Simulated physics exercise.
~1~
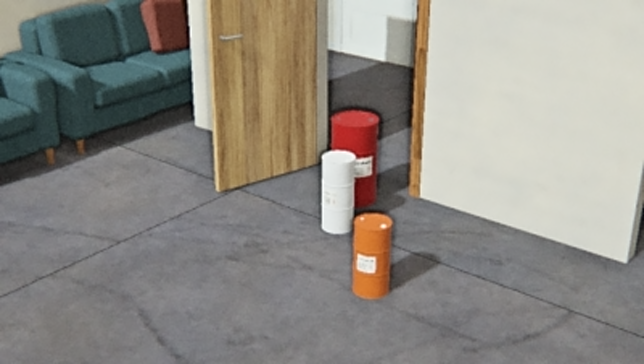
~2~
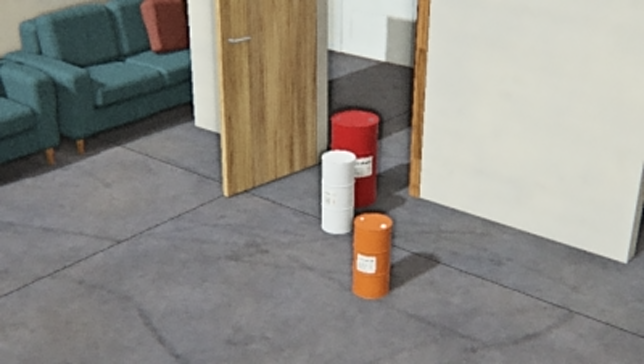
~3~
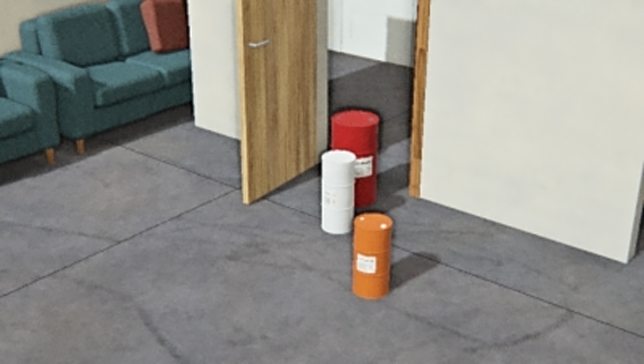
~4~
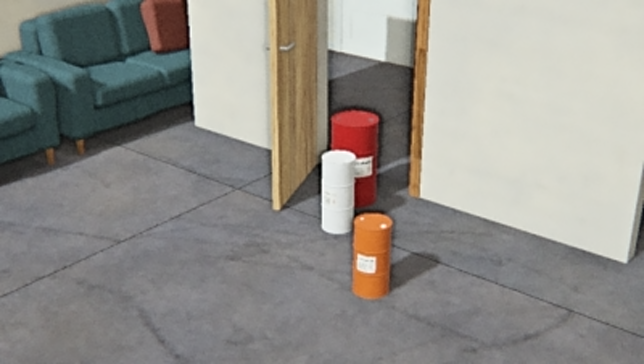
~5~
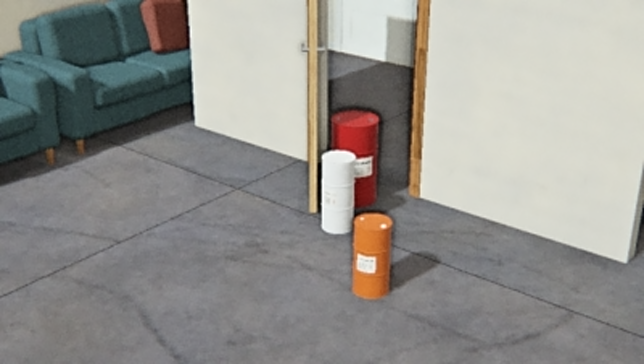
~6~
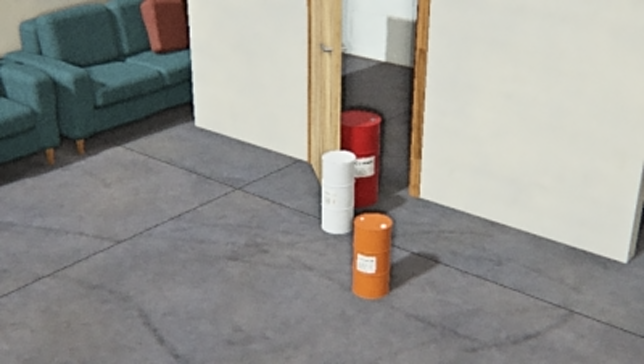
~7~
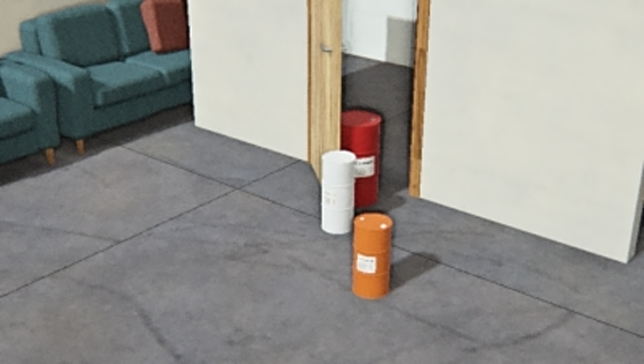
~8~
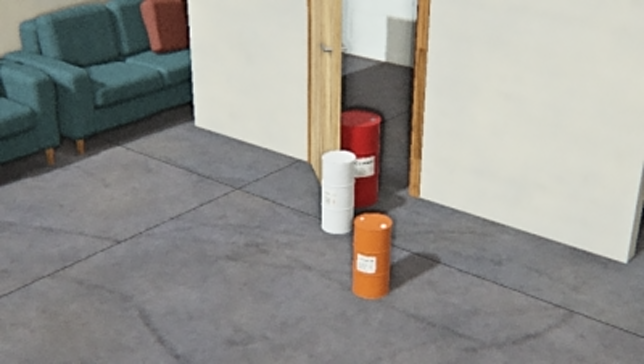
At the start, a wooden door stands wide open in a pale wall, with a red drum in the doorway, a white canister just in front of it, and an orange canister nearer on the grey floor. Teal sofas sit to the left. The door swings steadily to the right, towards its frame, narrowing to a thin edge as it nears the white canister. It turns slightly further, then stops beside the white canister and the red drum, well short of closing. It stays partly open, and all three containers remain where they were.
